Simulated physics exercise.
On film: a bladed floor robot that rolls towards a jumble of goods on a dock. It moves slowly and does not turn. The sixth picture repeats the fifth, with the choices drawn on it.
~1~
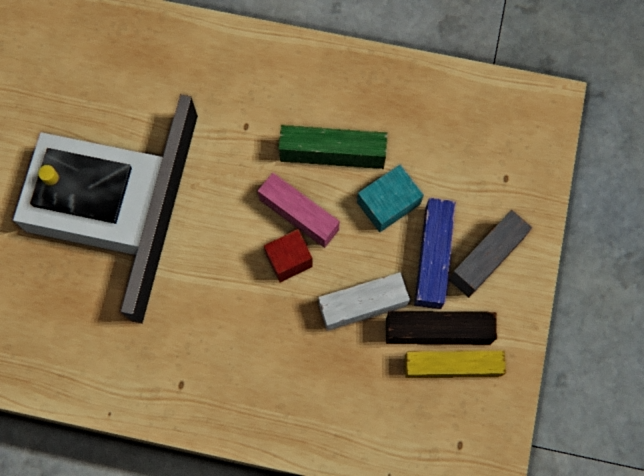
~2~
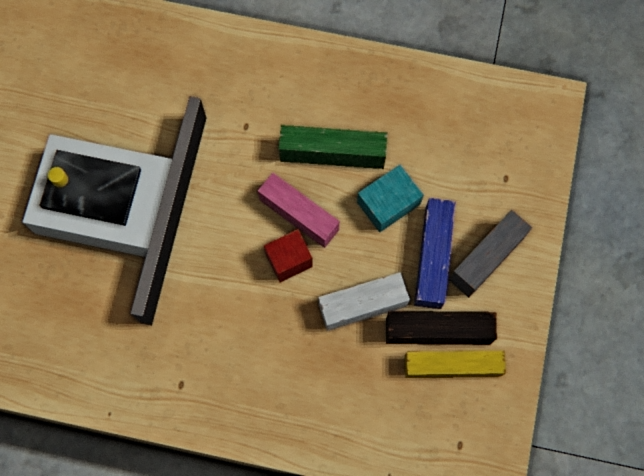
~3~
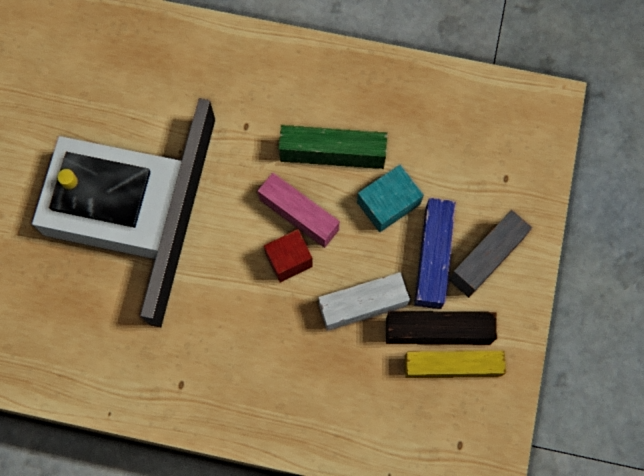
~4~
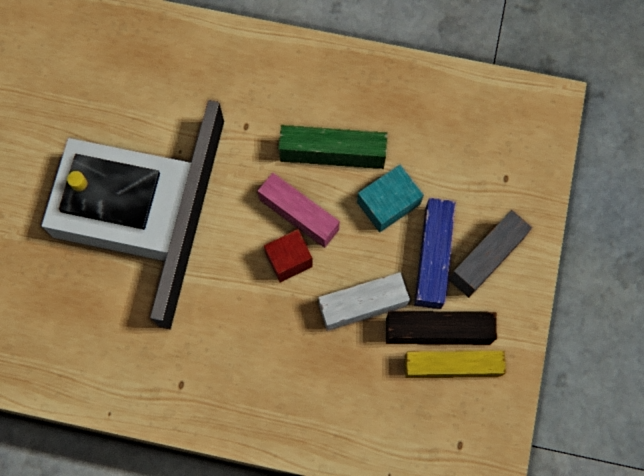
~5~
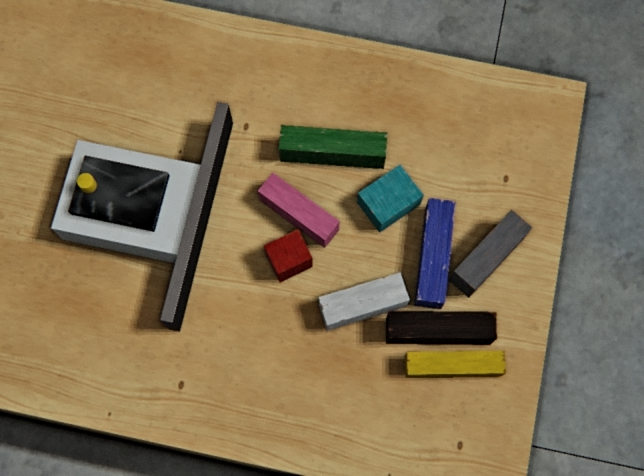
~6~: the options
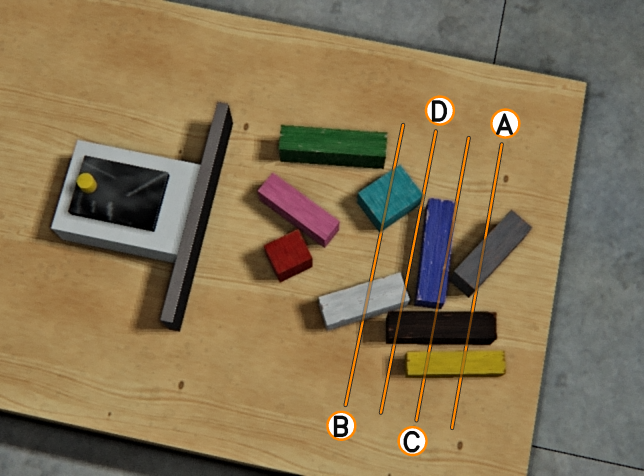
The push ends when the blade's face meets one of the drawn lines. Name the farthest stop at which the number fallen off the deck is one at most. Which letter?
As far as mark C.
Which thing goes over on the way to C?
The grey bar goes over.
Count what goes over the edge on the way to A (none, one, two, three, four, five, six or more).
By then, two.
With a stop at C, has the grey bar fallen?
Yes.
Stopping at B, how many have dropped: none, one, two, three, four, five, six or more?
The count is none.
On the marked copy, A at (478, 281); B at (376, 259); C at (444, 273); D at (410, 266).
With C. Early on, robot (214, 212); green bar (367, 154); red crate (312, 262).
Further on, robot (305, 231); grey bar (509, 255); blue bar (477, 261).
At the end, robot (372, 245); grey bar over the edge; blue bar (541, 268); one fallen.
As for the rest, A drops two; B is within the limit but short; D is within the limit but short.
